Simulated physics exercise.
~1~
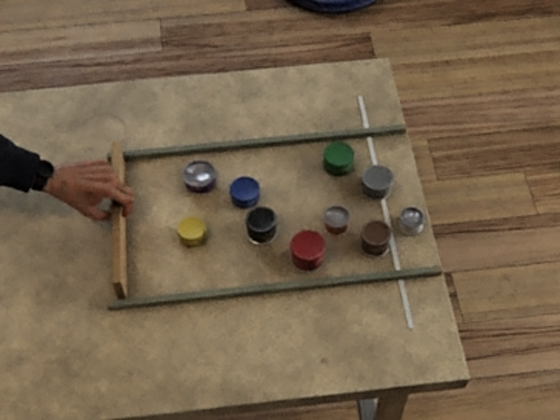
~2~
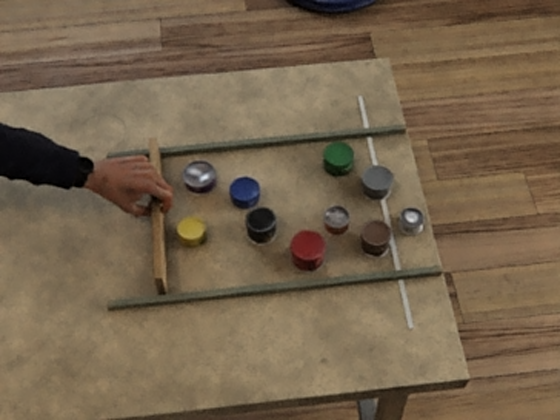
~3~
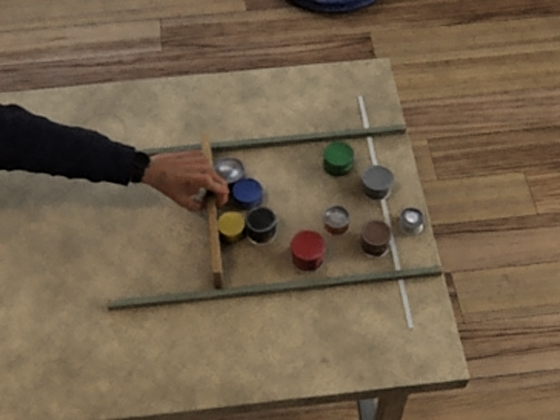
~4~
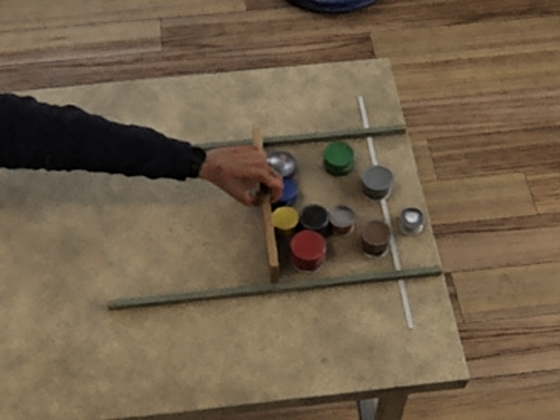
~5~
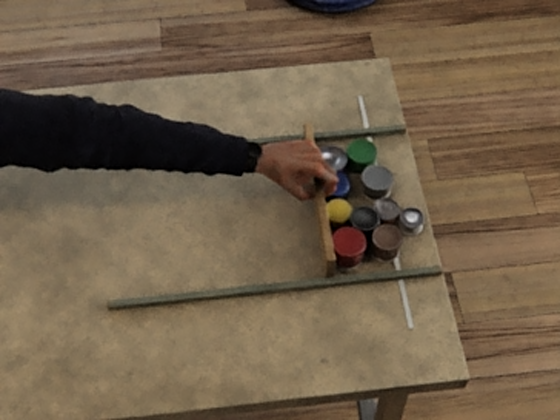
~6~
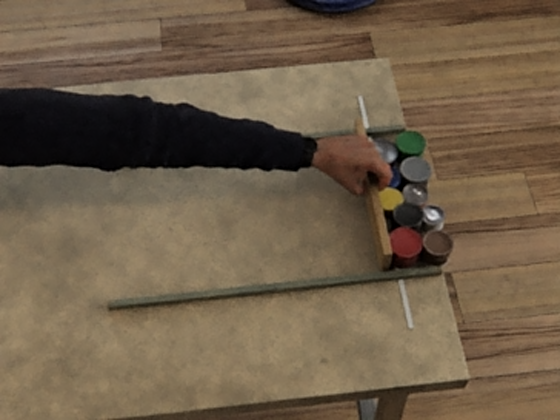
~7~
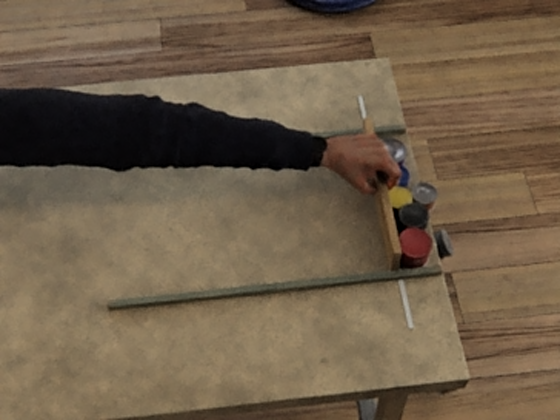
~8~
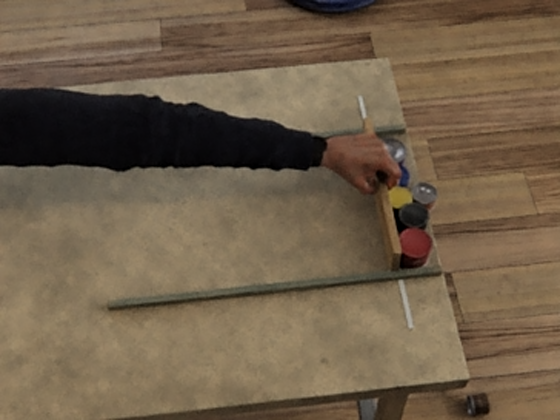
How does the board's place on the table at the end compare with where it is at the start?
At the start the board stands toward the left ends of the rails, and by the end it is far to the right, at the white tape strip near the table's edge.
A wooden board, held upright by a hand reaching in from the left, slides right between two greenish rails on a tan table seen from above. Ahead of it stand small pots and tins in yellow, blue, black, red, green, grey, brown and pale metallic tones, with a white tape strip near the right edge. The board gathers the nearer ones, then packs the whole group together and pushes it over the tape. It halts at the strip as several tip off the edge. Four are gone, the green, grey, brown and white ones, while the yellow, black and red ones stay crowded on the table.
